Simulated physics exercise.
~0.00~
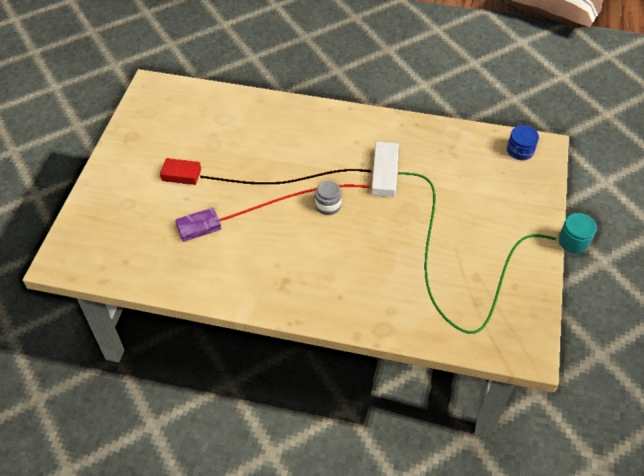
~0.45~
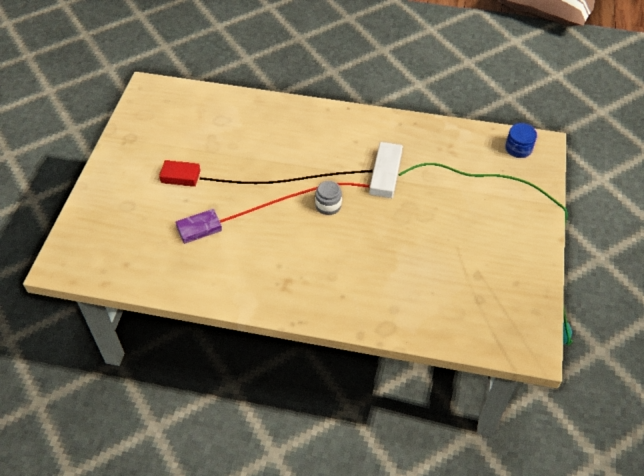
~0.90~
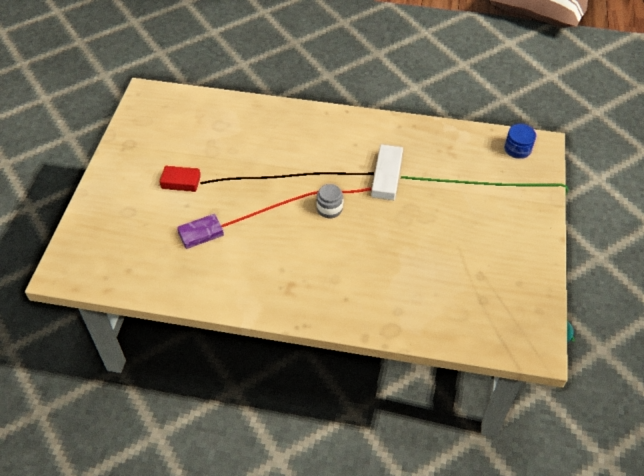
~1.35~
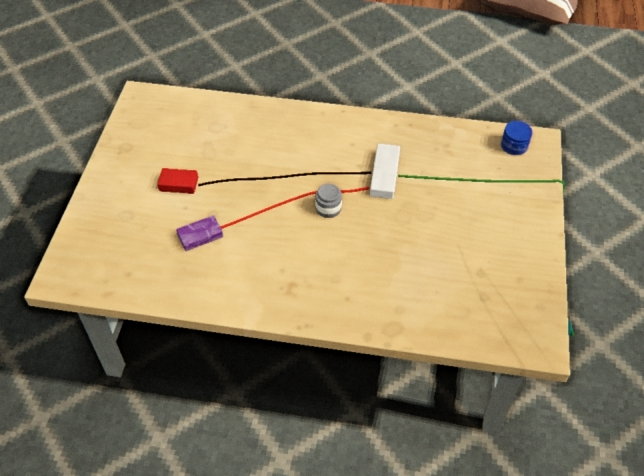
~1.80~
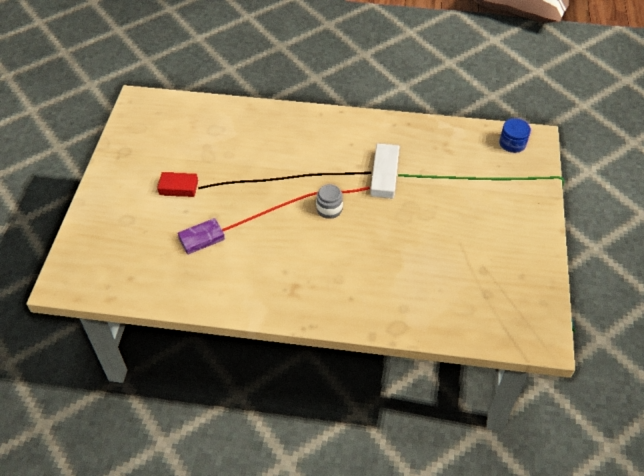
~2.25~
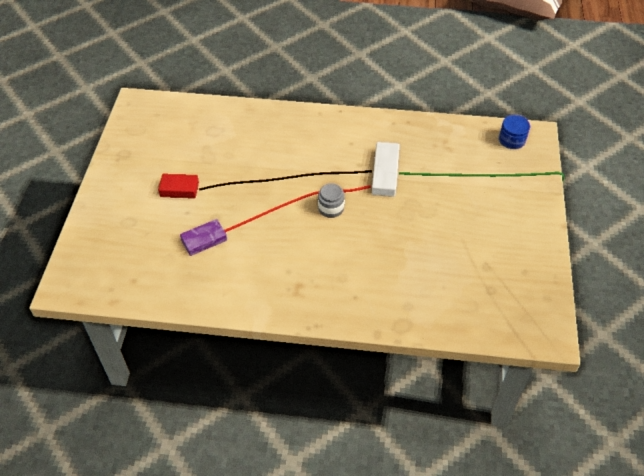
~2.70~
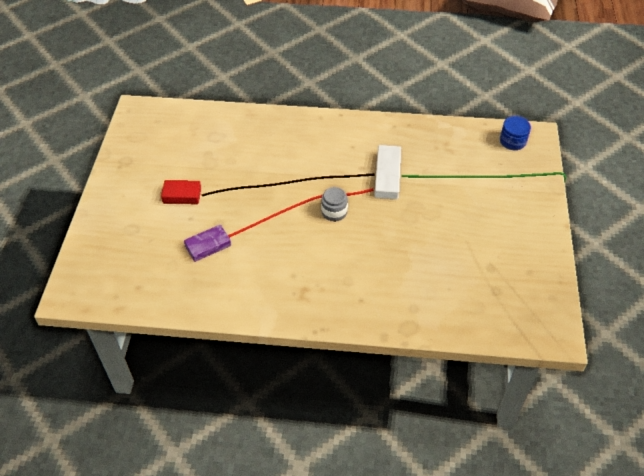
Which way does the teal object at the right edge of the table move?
It moves down, dropping past the right edge of the table.
